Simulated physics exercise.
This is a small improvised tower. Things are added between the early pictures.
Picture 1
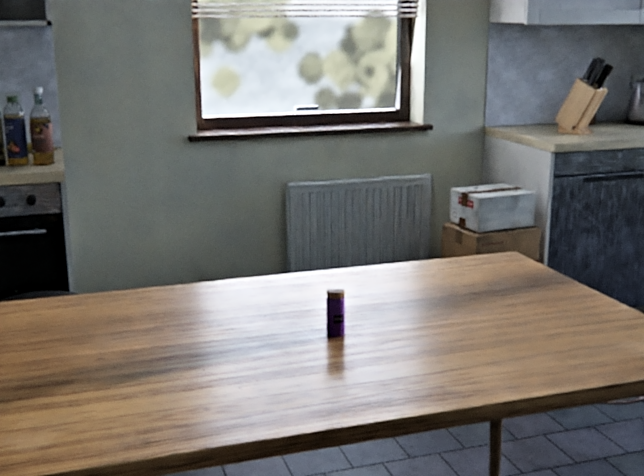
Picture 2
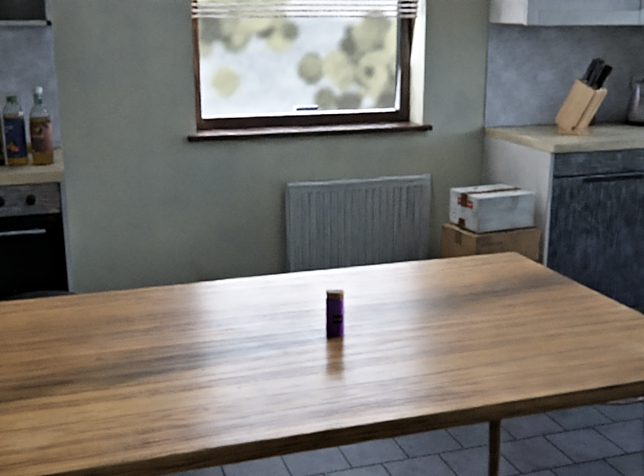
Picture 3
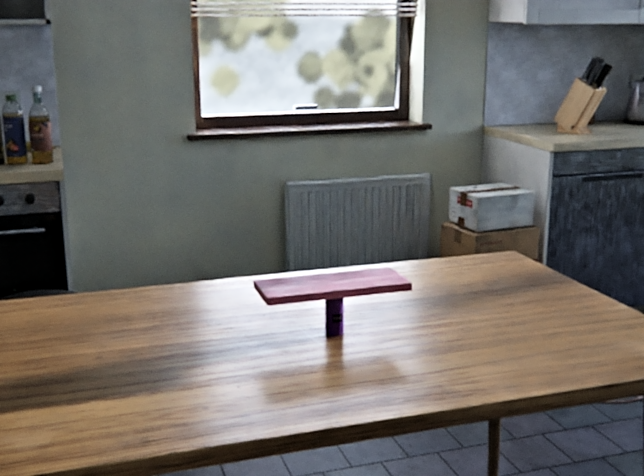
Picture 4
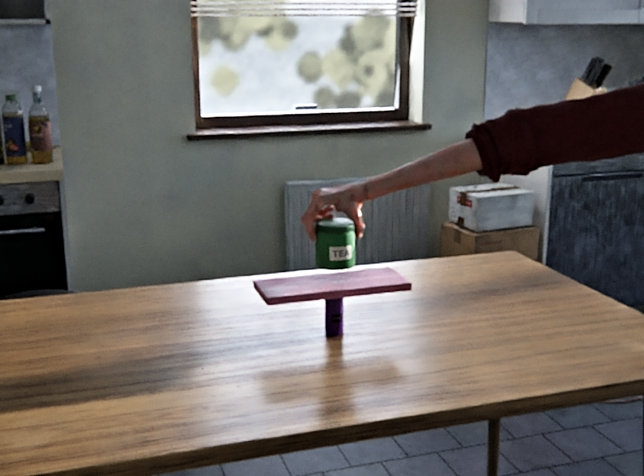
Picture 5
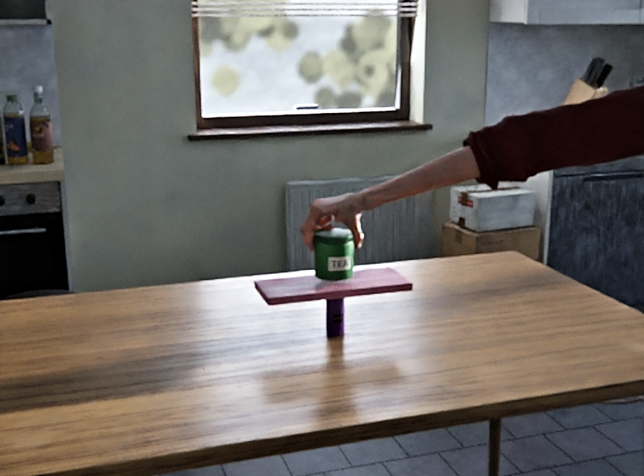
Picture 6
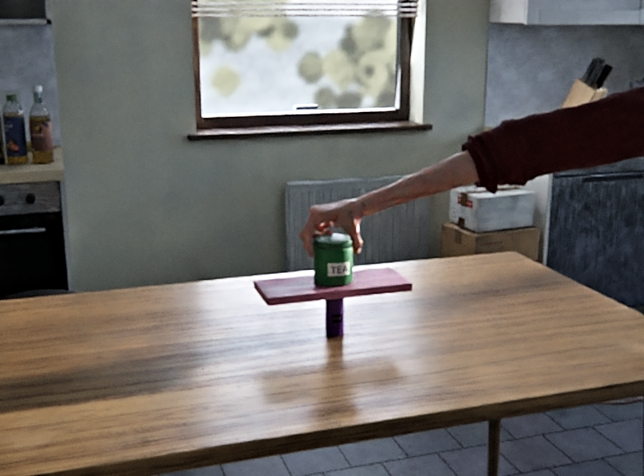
A hand in a dark red sleeve reaches in from the right and lowers a green jar onto a flat reddish board, still gripping it at the last. The board appears earlier on top of a small purple shaker that first stands alone at the middle of a wooden table. The fixed, slightly raised view shows a kitchen with a window, a radiator and boxes behind.
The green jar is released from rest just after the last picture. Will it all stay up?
In the end the stack holds.
Then, 0.50 s past the last view, nothing moves.
Then, 1.30 s past the last view, green jar resting near (333, 260).
Finally, all 3 still in place. Final places as the last picture's camera would see them, green jar near (333, 260). The stack stays up.
